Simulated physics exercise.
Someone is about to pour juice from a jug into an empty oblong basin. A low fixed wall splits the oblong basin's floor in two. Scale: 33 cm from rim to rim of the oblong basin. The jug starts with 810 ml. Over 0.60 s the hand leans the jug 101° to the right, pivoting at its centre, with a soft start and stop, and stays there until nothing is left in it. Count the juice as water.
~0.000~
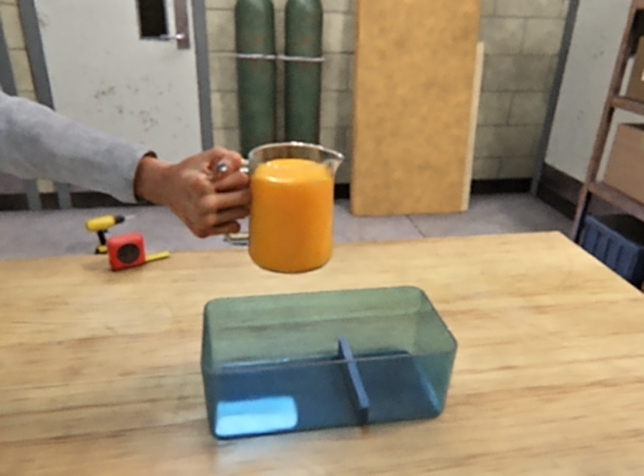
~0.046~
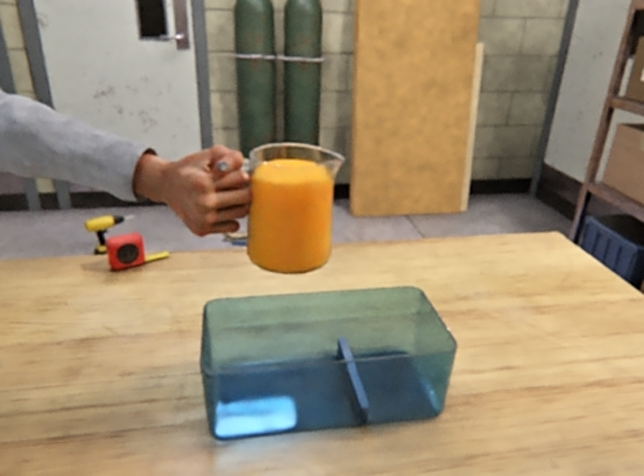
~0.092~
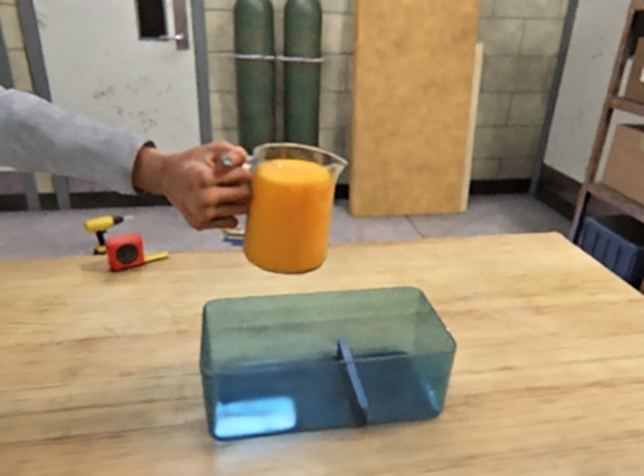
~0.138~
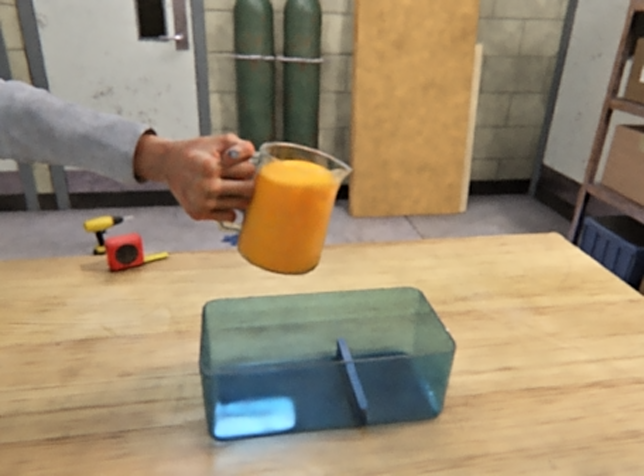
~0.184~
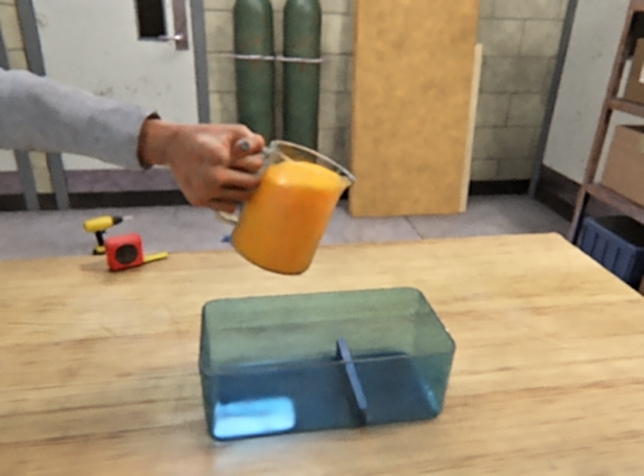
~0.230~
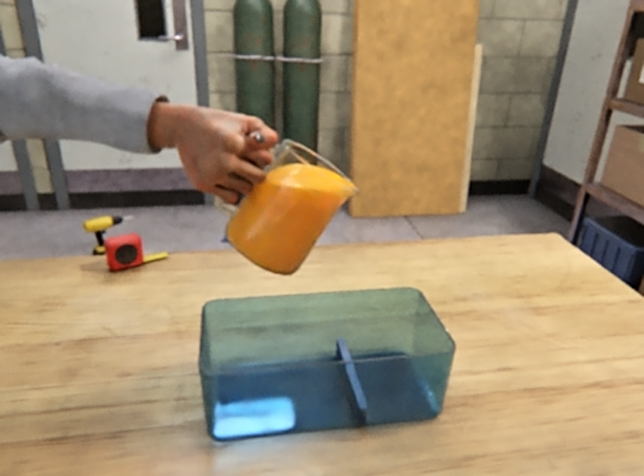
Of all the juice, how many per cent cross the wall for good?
About 51 per cent.
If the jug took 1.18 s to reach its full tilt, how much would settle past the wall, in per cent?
In that case some 60 per cent.
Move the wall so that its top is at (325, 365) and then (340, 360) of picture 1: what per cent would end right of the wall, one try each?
In turn about 70 and 70 per cent.
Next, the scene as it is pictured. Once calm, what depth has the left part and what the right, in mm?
Left about 10 mm, right about 24 mm.
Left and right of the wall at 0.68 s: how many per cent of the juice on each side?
Some 3 per cent left and 42 right.
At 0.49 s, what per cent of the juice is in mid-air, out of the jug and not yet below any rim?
Near 26 in a hundred.
After 0.49 s the tilt is 93° and 69 per cent is still to pour, 0 is left of the wall and 6 right of it.
After 0.68 s the tilt is 101° and 28 per cent is still to pour, 3 is left of the wall and 42 right of it.
After 0.88 s the tilt is 101° and 10 per cent is still to pour, 20 is left of the wall and 51 right of it.
After 1.10 s the tilt is 101° and 3 per cent is still to pour, 40 is left of the wall and 47 right of it.
In the end 41 per cent lies left of the wall, 51 right of it and 8 outside.
